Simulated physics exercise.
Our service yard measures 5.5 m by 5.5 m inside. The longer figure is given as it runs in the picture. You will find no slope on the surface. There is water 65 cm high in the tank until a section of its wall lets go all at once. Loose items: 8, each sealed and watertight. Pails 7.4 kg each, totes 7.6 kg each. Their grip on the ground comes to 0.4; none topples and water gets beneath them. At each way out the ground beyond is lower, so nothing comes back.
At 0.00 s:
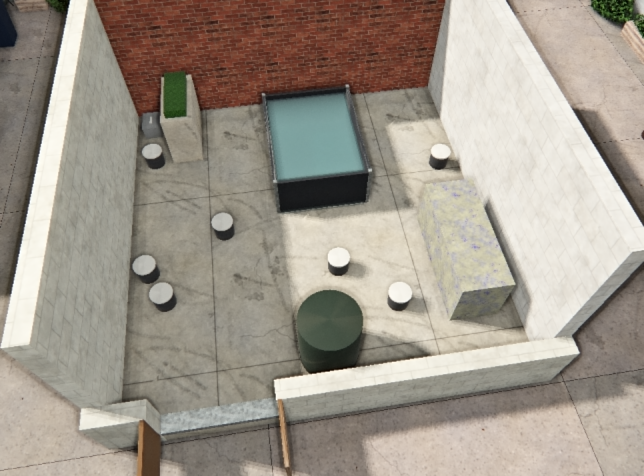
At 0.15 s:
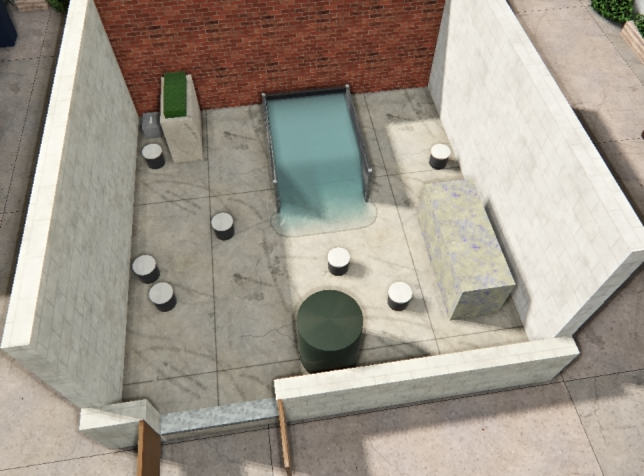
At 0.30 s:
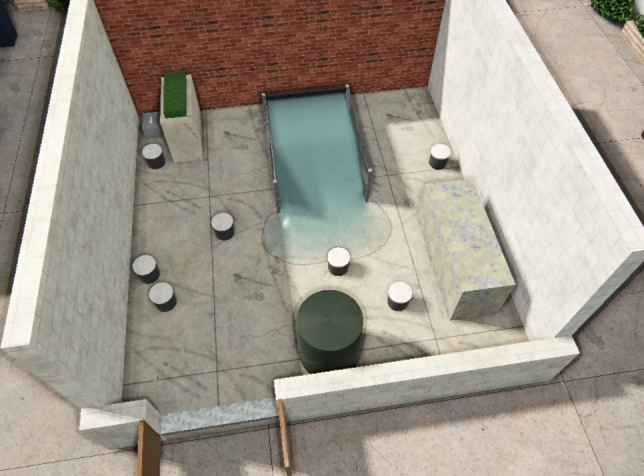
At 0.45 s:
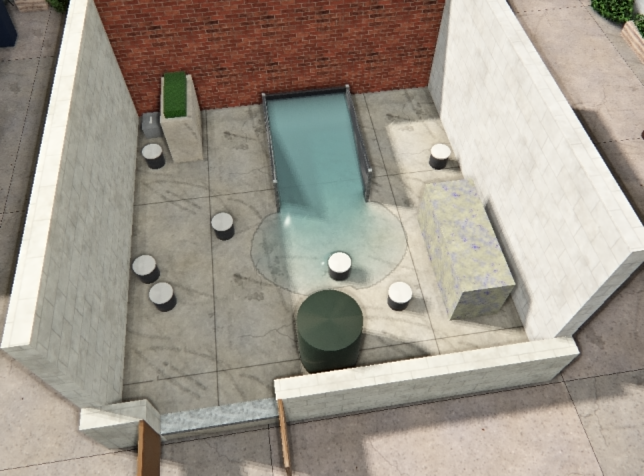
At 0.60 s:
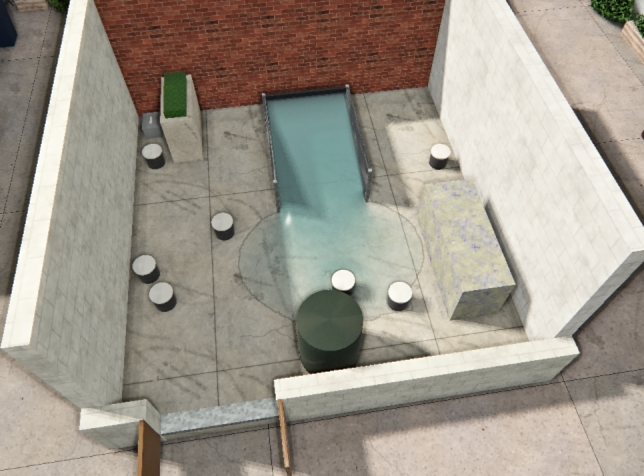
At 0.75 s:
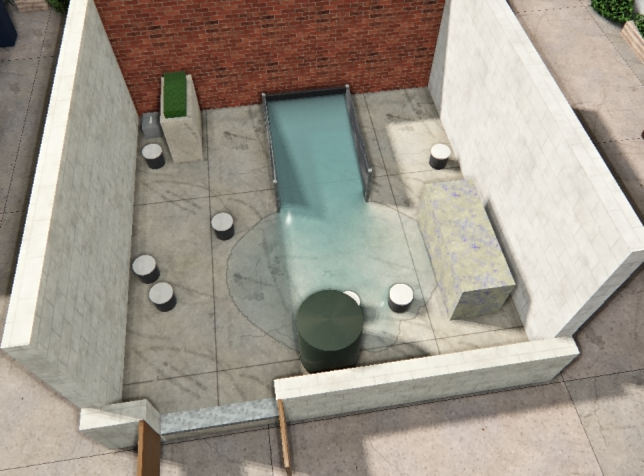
Water pours from an open tank, spreads across the yard and pushes one small pail forward.
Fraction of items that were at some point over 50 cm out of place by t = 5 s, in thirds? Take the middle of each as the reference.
Somewhere around half, from a third to just below two thirds.
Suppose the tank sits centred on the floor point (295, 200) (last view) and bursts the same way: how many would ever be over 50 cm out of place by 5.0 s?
Then the count would be 3.
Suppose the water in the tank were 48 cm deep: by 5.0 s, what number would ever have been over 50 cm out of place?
Result: 2.
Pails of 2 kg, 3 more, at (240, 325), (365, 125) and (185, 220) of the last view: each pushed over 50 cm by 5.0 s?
First exceeds it, second falls shy, third falls shy.
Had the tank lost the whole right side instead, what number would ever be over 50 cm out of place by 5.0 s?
That would give 2.
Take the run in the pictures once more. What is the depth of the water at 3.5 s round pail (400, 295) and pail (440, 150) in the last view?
About 20 and 5 cm.
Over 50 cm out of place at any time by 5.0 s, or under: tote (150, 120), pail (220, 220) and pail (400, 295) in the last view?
First falling below it, second falling below it, third exceeding it.
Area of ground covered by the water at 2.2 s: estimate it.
Some 15 m2 of it.
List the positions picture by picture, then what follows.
The first frame shows a pail at (339, 257), on the bottom; a pail at (400, 292), on the bottom; water covers 2.6 m2; 0 of 8 have shifted.
The second frame shows a pail at (339, 257), on the bottom; a pail at (400, 292), on the bottom; water covers 3.4 m2; 0 of 8 have shifted.
The third frame shows a pail at (339, 257) rests on the ground; a pail at (400, 292), on the bottom; 4.4 m2 under water; 0 of 8 have shifted.
The fourth frame shows a pail at (340, 262), on the bottom, 9 cm from its start; a pail at (400, 292), on the bottom; water covers 5.6 m2; 1 of 8 have shifted.
The fifth frame shows a pail at (343, 280) rests on the ground, 39 cm from its start; a pail at (400, 292) rests on the ground; water covers 7.1 m2; 1 of 8 have shifted.
The sixth frame shows a pail at (348, 302) rests on the ground, 74 cm from its start; a pail at (401, 294), on the bottom, 3 cm from its start; 8.4 m2 under water; 1 of 8 have shifted.
After 1.1 s 1 of 8 are over 50 cm from their spots; 0 afloat.
After 2.2 s 2 of 8 are over 50 cm from their spots; 2 afloat.
After 3.5 s 2 of 8 are over 50 cm from their spots; 2 afloat.
After 5.0 s 3 of 8 are over 50 cm from their spots, and 3 have been at some point; 1 afloat.
